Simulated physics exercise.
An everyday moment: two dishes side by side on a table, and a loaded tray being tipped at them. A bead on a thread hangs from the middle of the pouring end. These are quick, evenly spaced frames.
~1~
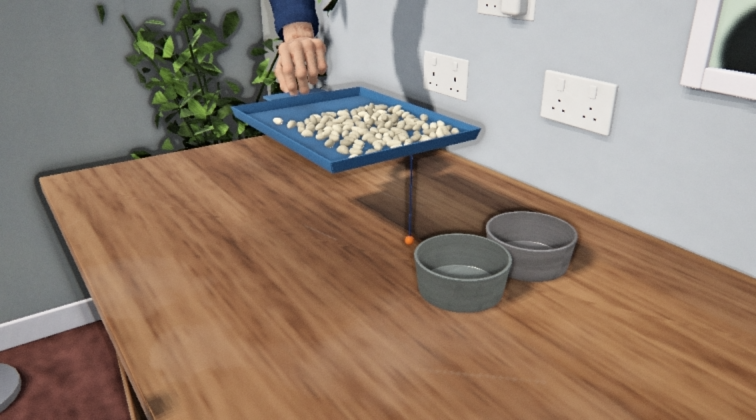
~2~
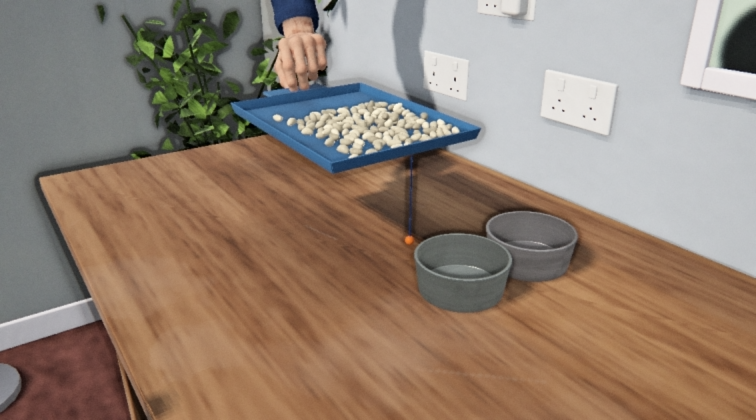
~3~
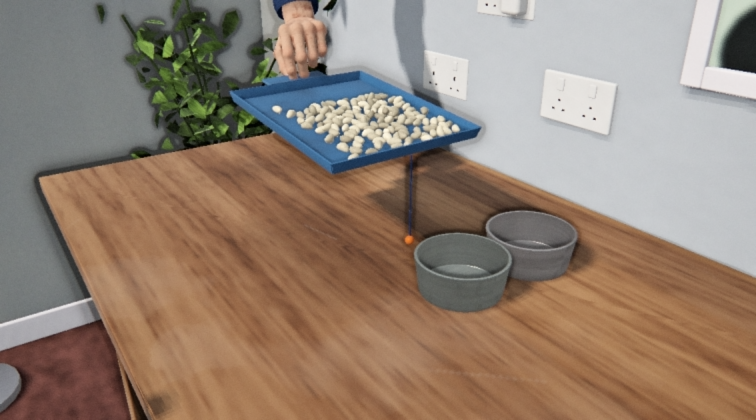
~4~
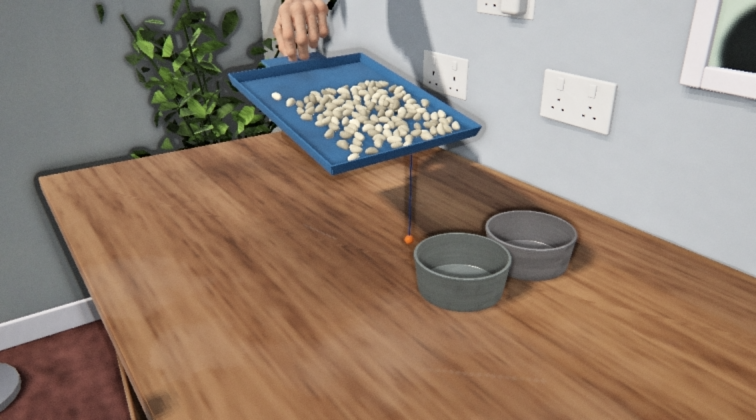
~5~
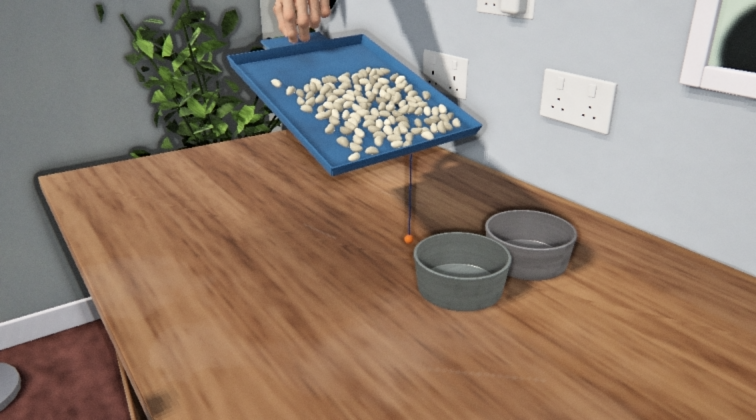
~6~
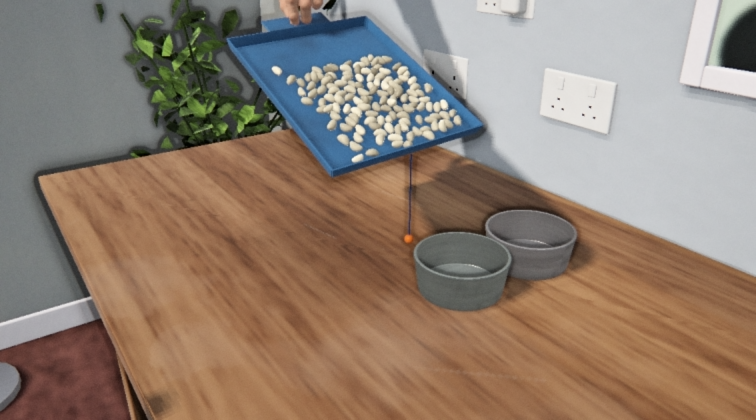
At first, a hand holds a blue tray of white beans nearly level above a wooden table, near two grey dishes and an orange bead hanging on a thread. Then the hand lifts the far end, gradually tilting the tray toward its front left corner, while the beans stay spread across it.
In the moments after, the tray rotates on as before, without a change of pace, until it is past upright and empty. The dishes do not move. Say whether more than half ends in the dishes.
The two hold less than half of the load.
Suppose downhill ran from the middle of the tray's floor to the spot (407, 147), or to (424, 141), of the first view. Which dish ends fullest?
The first try: The dish on the left. The second: The left dish.
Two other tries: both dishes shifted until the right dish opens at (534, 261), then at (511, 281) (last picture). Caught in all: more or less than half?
In turn: Not half; under half.
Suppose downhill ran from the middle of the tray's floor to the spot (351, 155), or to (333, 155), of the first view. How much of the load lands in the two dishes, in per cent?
In turn 0 and 0 in a hundred.
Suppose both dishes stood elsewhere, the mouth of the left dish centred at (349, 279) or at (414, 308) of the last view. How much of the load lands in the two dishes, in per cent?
First some 60, then 40 per cent.
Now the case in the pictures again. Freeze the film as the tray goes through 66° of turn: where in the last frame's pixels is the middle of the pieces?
Around (398, 124).
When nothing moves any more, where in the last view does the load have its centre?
Roughly at (422, 313).
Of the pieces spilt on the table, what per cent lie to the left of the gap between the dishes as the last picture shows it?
Close to 90 per cent.
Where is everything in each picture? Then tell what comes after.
The first picture shows corners of the pouring end near (332, 161) and (476, 128), level; middle of the load near (364, 128), white beans; left dish near (494, 290); right dish near (564, 260); bead on its thread near (410, 241).
The second picture shows corners of the pouring end near (333, 161) and (477, 128), level; middle of the load near (365, 126).
The third picture shows corners of the pouring end near (333, 162) and (477, 127), tipped barely, lowest at the left corner; middle of the load near (364, 121).
The fourth picture shows corners of the pouring end near (333, 164) and (477, 125), tipped a little, lowest at the left corner; middle of the load near (365, 114).
The fifth picture shows corners of the pouring end near (333, 165) and (478, 124), tipped clearly, lowest at the left corner; middle of the load near (365, 106).
The sixth picture shows corners of the pouring end near (333, 167) and (479, 123), tipped clearly, lowest at the left corner; middle of the load near (367, 99); left dish near (494, 288); right dish near (563, 259).
Shortly afterwards, tray tipped steeply; all but a few on the tray; only a few in the air.
Next, tray tipped past a quarter turn; near a quarter on the tray; a little in the left dish; near half outside both; near a quarter in the air.
Some moments later, tray tipped past a quarter turn; near a quarter in the left dish; near two thirds outside both.
In the end, tray tipped past a quarter turn; near a quarter in the left dish; none at all in the right dish; near two thirds outside both.
